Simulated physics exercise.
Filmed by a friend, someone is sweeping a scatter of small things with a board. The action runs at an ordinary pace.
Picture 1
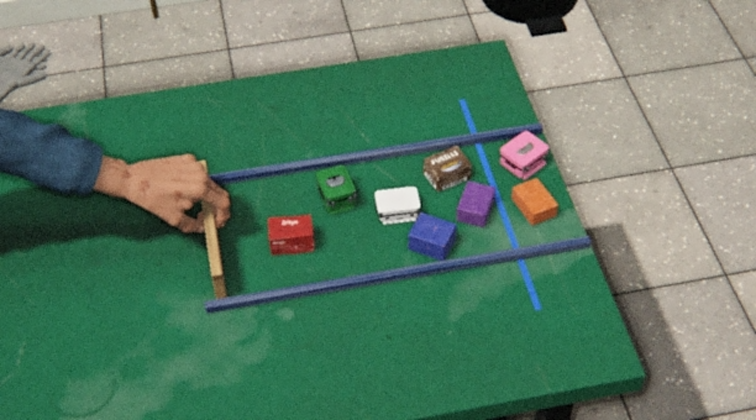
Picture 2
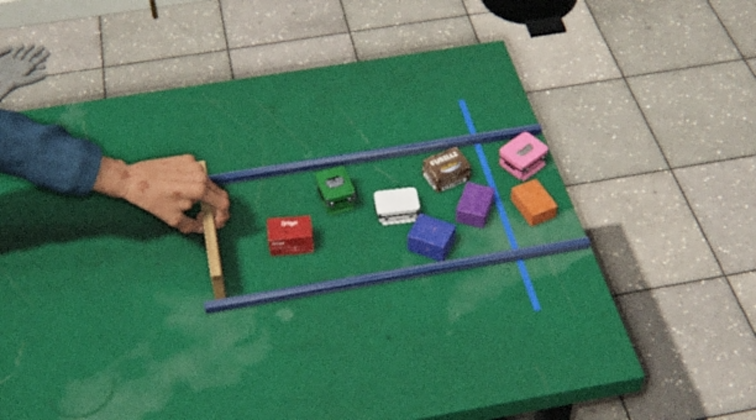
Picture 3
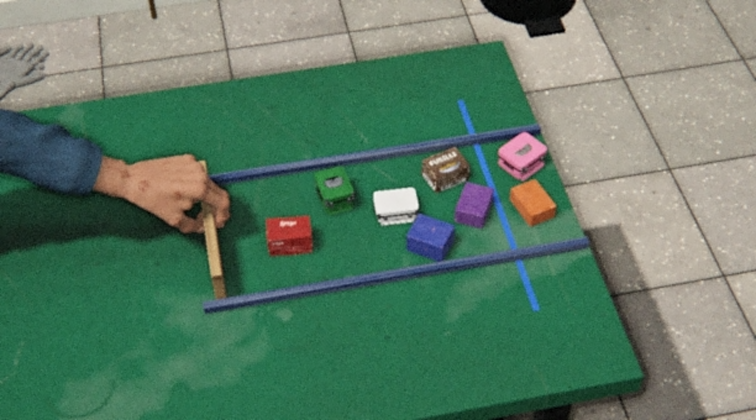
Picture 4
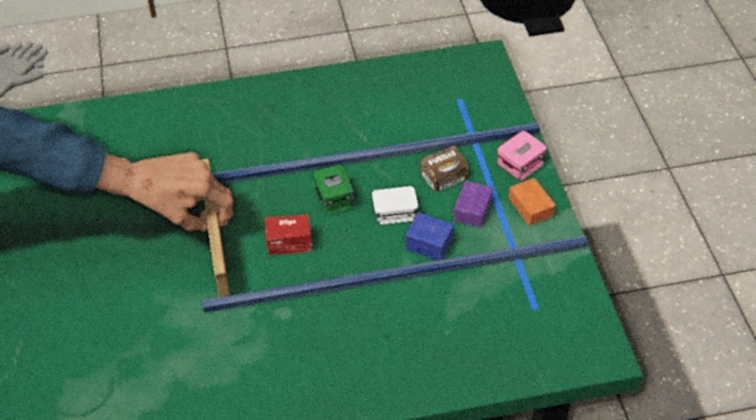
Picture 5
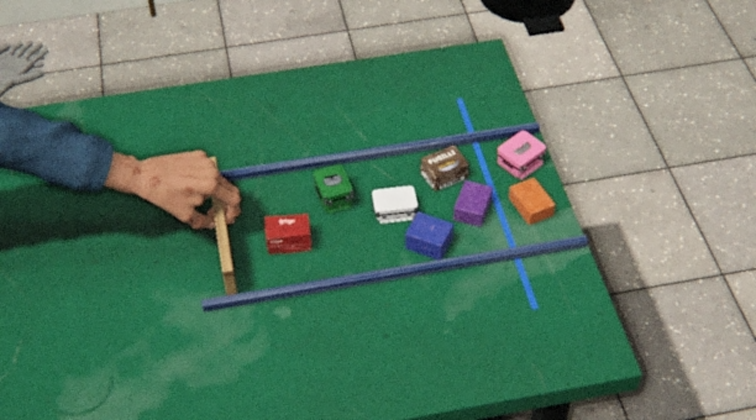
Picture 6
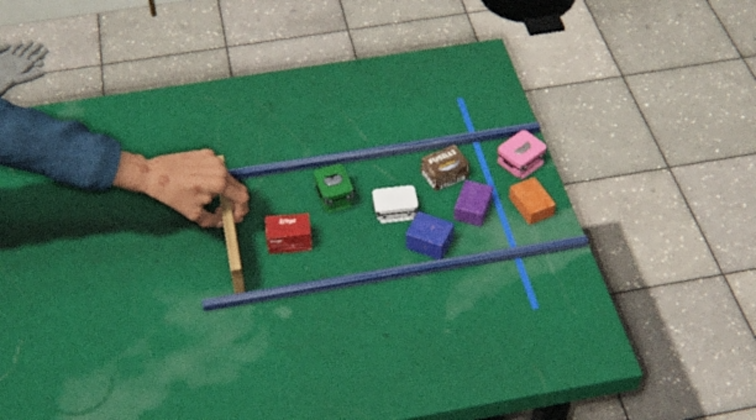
A hand resting on a wooden board, then sliding it slightly right toward small coloured boxes and blocks lying still on a green table.
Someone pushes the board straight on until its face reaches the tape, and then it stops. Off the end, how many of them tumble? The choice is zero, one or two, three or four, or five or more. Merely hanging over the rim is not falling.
I predict the count lost over the end will be one or two.
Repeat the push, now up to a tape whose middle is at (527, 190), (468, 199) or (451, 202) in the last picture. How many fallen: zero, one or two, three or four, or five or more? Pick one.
Taking the tapes one after another, the count is more than four, then not one, then none at all.
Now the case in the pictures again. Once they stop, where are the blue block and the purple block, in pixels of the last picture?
Around (526, 227), then around (563, 204).
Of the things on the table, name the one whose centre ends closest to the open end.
It's the purple block that ends nearest.
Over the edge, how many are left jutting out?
The figure is 1.
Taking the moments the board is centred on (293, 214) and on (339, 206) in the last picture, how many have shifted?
That gives 1 for the first and 3 for the second.
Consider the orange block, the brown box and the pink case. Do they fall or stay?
One by one: The orange block lands below; the brown box remains in place; the pink case lands below.
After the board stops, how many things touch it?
In total, 3.
Soon after, none off yet; pink case at rest near (521, 155); orange block at rest near (532, 201); purple block at rest near (474, 203).
Then, none off yet; pink case at rest near (522, 155); orange block at rest near (532, 201); purple block moving near (484, 203).
At rest, the number that fall off is one or two; fallen, orange block and pink case.
